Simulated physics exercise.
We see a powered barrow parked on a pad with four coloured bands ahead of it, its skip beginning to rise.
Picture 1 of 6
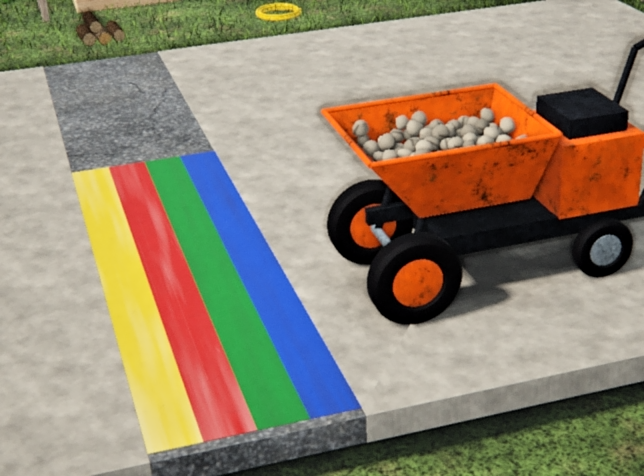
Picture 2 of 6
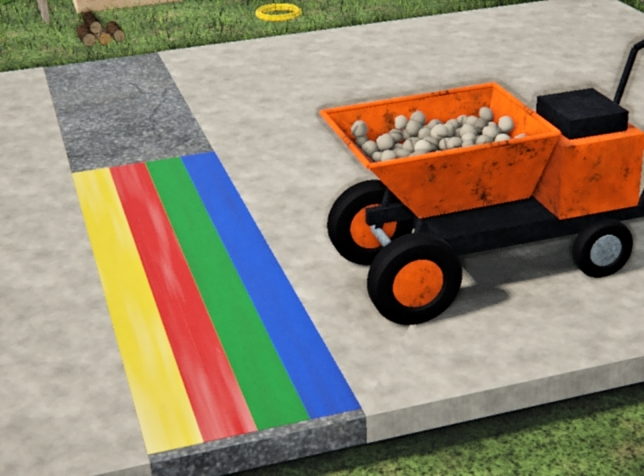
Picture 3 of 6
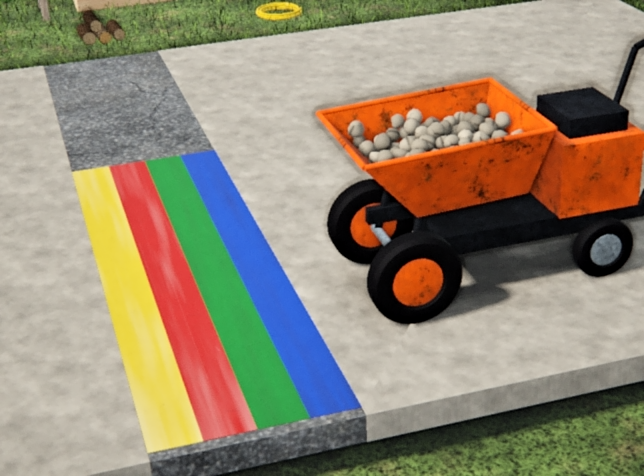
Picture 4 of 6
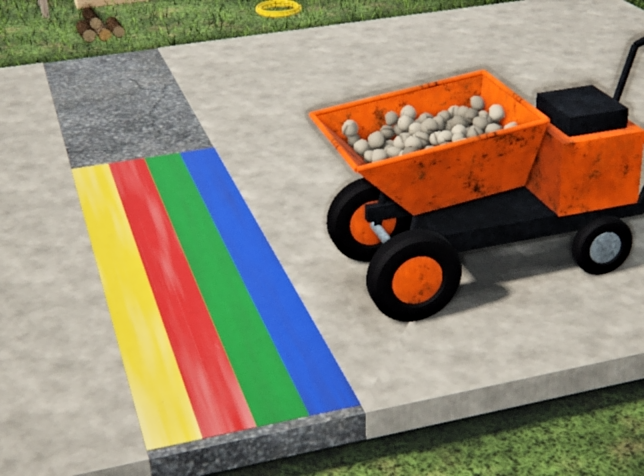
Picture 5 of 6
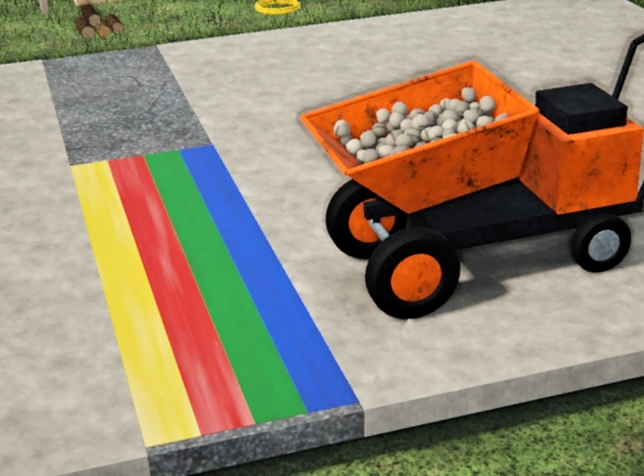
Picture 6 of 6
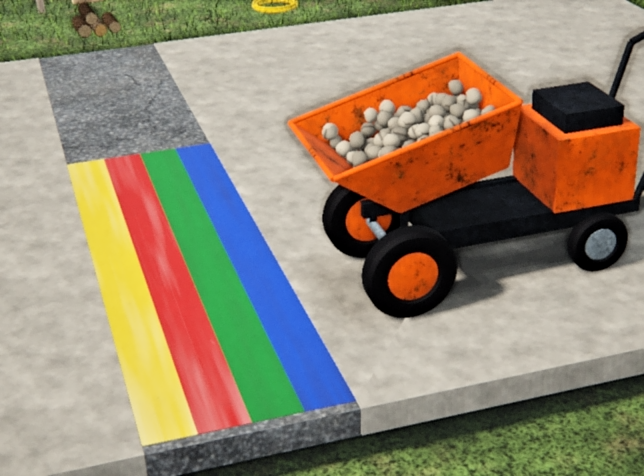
An orange powered barrow with black wheels and a skip of pale, rounded pebbles stands at the right of a concrete pad edged by grass, seen from above at an angle. To its left lie four bands, yellow, red, green and blue, below a dark grey patch. The skip slowly tilts forward to the left, its pebbles shifting slightly, while the view drifts very slightly.
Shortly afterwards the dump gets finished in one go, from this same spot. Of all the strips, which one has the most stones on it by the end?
Most stones end on the green strip.
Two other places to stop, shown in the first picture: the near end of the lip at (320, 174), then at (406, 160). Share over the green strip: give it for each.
Result: Try 1 = 0 %, try 2 = 30 %.
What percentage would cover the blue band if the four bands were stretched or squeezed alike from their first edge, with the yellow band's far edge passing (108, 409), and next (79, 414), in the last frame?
The first one comes out at 10 percent, while the second comes out at 10 percent.
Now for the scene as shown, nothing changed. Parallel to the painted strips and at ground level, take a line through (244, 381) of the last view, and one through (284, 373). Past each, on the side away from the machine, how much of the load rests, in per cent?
That's 60 per cent for the first and 90 per cent for the second.
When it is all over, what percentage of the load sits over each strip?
Here's the split: Blue strip gets 0 %, green strip 40 %, red strip 25 %, yellow strip 15 %.
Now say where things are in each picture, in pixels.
In the first frame, lip of the skip (371, 166), level; top of the load (448, 146), river pebbles; blue strip (314, 370); green strip (264, 381); red strip (213, 391); yellow strip (161, 402).
In the second frame, lip of the skip (369, 167), level; top of the load (447, 146).
In the third frame, lip of the skip (365, 168), tipped barely; top of the load (451, 144).
In the fourth frame, lip of the skip (357, 170), tipped a little; top of the load (459, 133).
In the fifth frame, lip of the skip (347, 173), tipped a little; top of the load (463, 128).
In the sixth frame, lip of the skip (334, 180), tipped clearly; top of the load (458, 111); blue strip (308, 363); green strip (259, 373); red strip (208, 383); yellow strip (156, 394).
Just after the last frame, skip tipped steeply; every one in the skip.
A moment on, skip tipped right over; the larger part in the skip; roughly a quarter over the green strip; just a few over the red strip; just a few falling.
Further on, skip tipped right over; about a tenth in the skip; just a few over the blue strip; roughly a third over the green strip; roughly a quarter over the red strip; about a tenth over the yellow strip; about a tenth off the paint.
When it is over, skip tipped right over; about a tenth in the skip; just a few over the blue strip; roughly a third over the green strip; roughly a quarter over the red strip; roughly a quarter over the yellow strip; about a tenth off the paint.
